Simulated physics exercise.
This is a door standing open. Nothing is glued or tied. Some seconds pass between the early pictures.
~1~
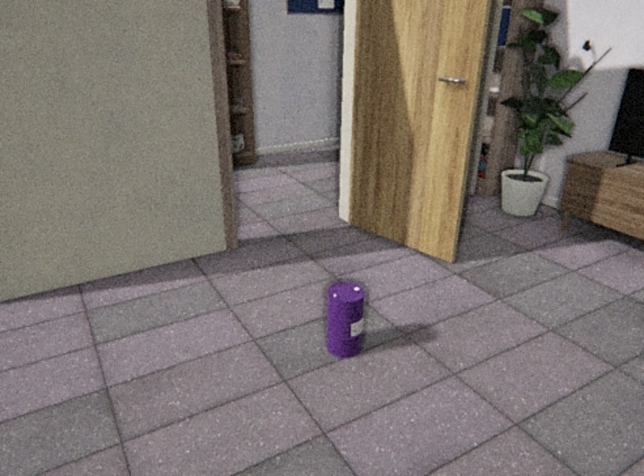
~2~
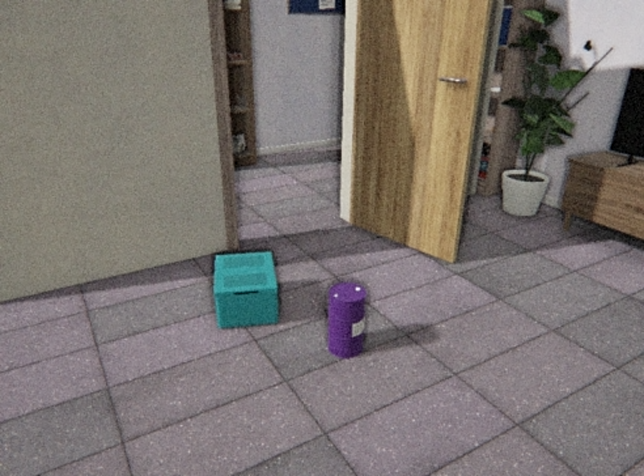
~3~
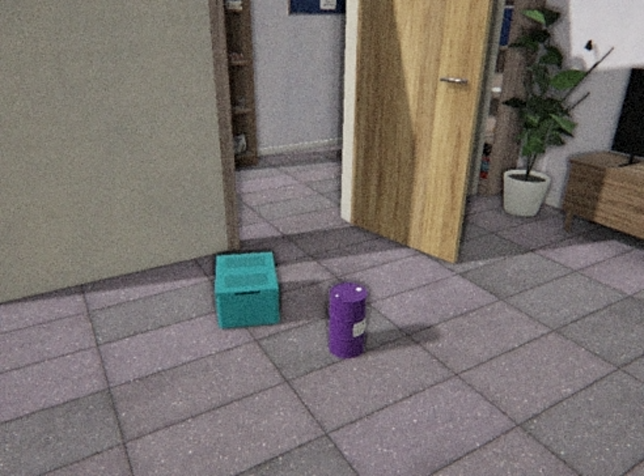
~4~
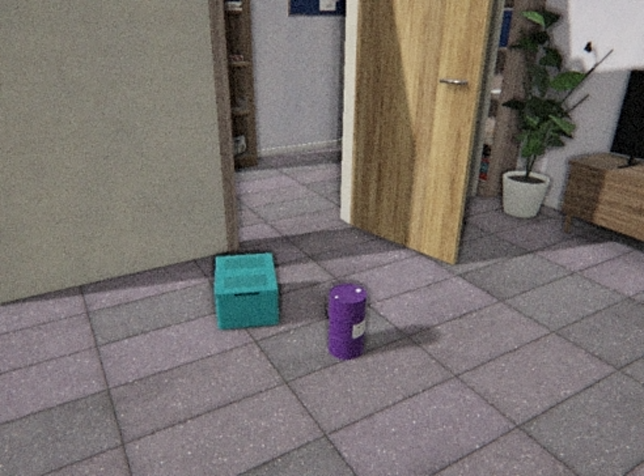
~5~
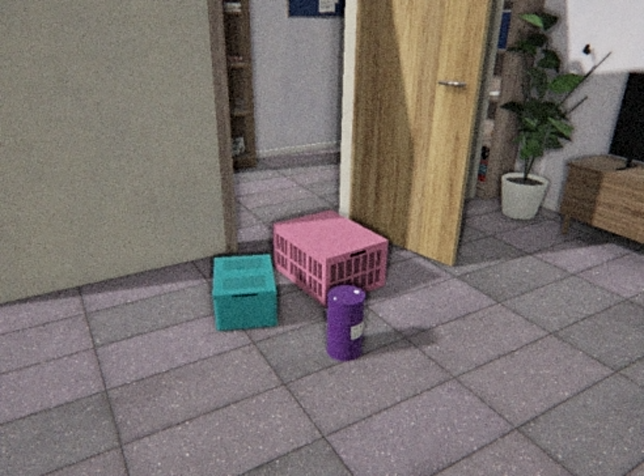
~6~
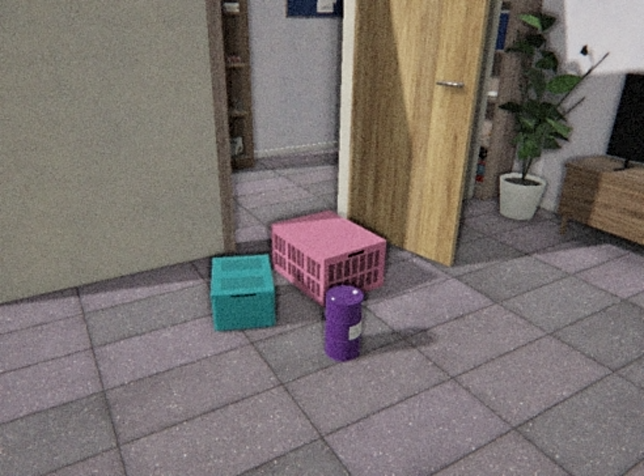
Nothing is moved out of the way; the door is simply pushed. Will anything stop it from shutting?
As it turns out, it jams.
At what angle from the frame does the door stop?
Some 55° open.
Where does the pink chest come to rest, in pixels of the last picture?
Around (302, 257).
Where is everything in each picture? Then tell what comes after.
In the first picture, door wide open and still; purple canister (345, 320).
In the second picture, door wide open and still; purple canister (346, 320); turquoise tote (246, 289).
In the third picture, door wide open and still; purple canister (347, 321); turquoise tote (247, 289).
In the fourth picture, door wide open and still; purple canister (347, 322); turquoise tote (246, 290).
In the fifth picture, door wide open and still; purple canister (345, 323); turquoise tote (245, 292).
In the sixth picture, door wide open and still; pink chest (326, 255); purple canister (343, 323).
Then, 0.40 s later than the last frame, door 91° open.
Then, 0.70 s later than the last frame, door 69° open; pink chest moved a little near (323, 255).
Then, 0.80 s later than the last frame, door 65° open; pink chest moved a little near (318, 256).
Then, 1.10 s later than the last frame, door 58° open; pink chest moved a little near (306, 257).
When it is over, door 56° open; moved from the start, pink chest; the other 2 as before. End places, in pixels of the last picture, pink chest near (302, 257).
